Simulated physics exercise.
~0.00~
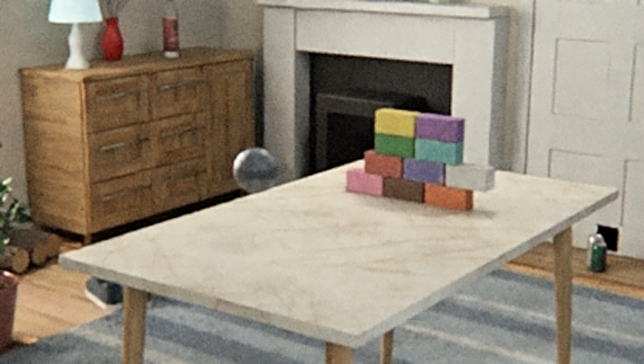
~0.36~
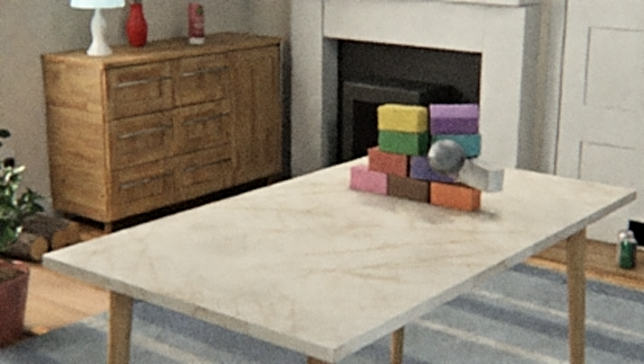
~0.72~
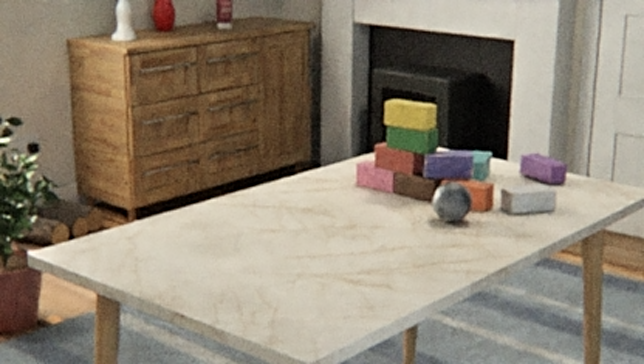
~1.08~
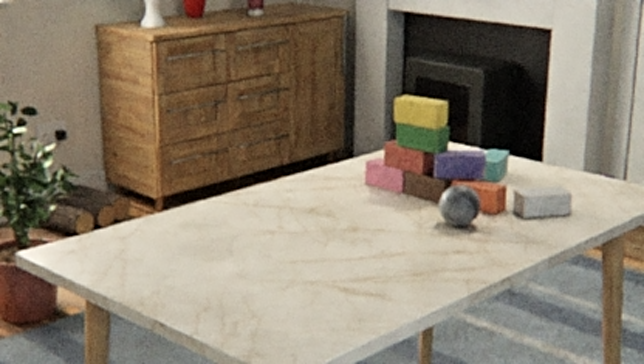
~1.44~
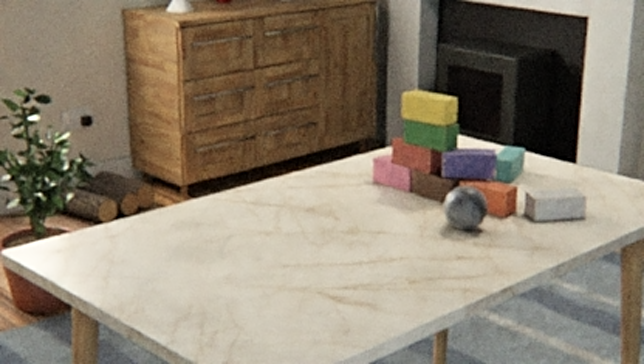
At first, a grey ball hangs in the air to the left of a small stack of coloured blocks on a pale marble-topped table. It flies right and strikes the right side of the stack, jolting the white and purple blocks. The white block tips over onto the tabletop, while the purple one tumbles off to the right and leaves view. The turquoise block shifts but stays upright, and the ball settles in front of the pile. The yellow and green blocks remain stacked above the red one at the end.
